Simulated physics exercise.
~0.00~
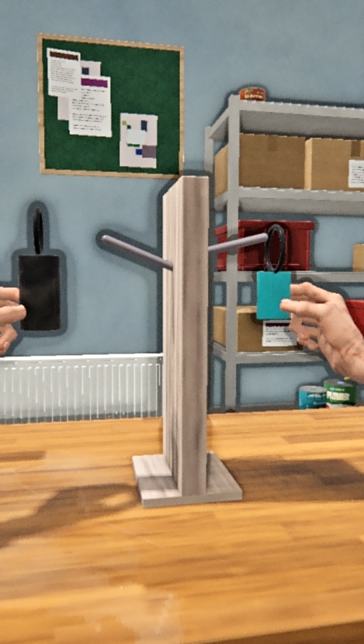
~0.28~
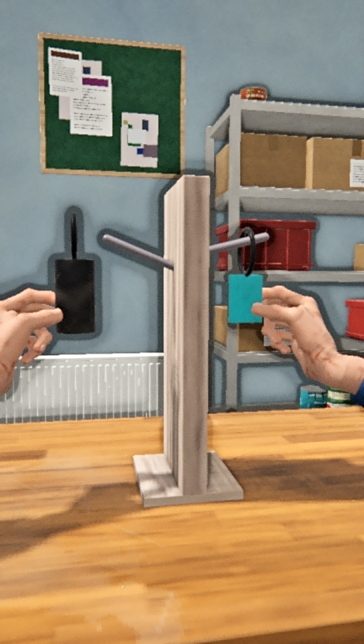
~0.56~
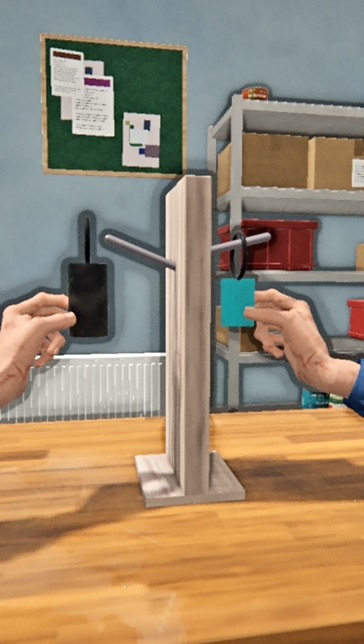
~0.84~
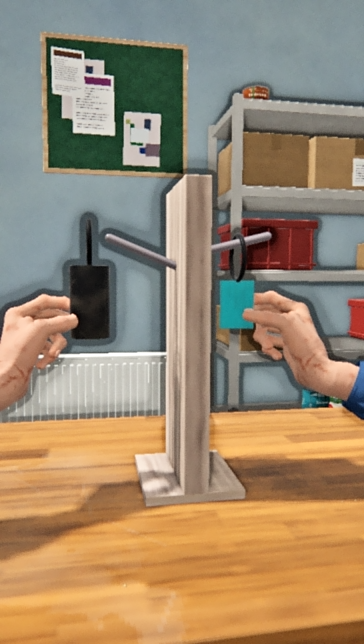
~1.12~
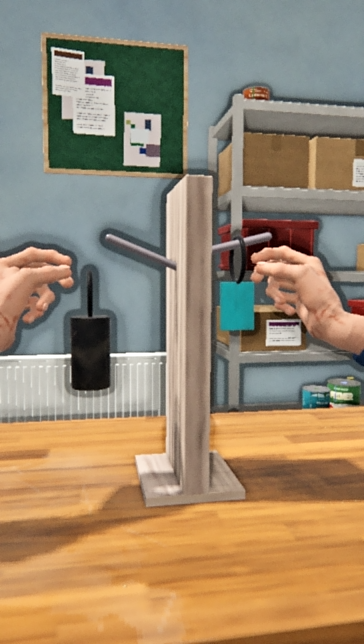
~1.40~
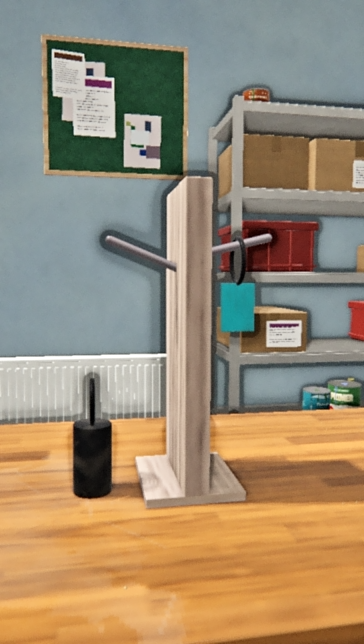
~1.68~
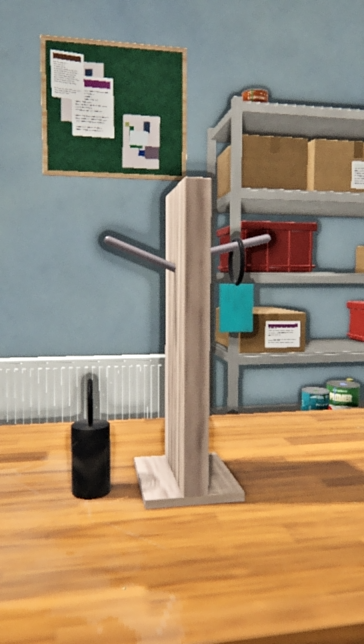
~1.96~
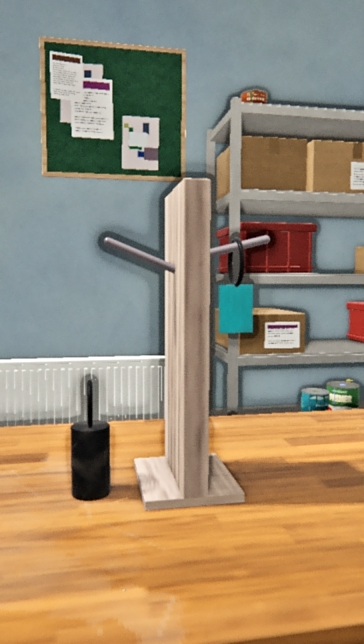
Two hands release a black lantern, which drops upright, and a turquoise tag, which stays hanging.
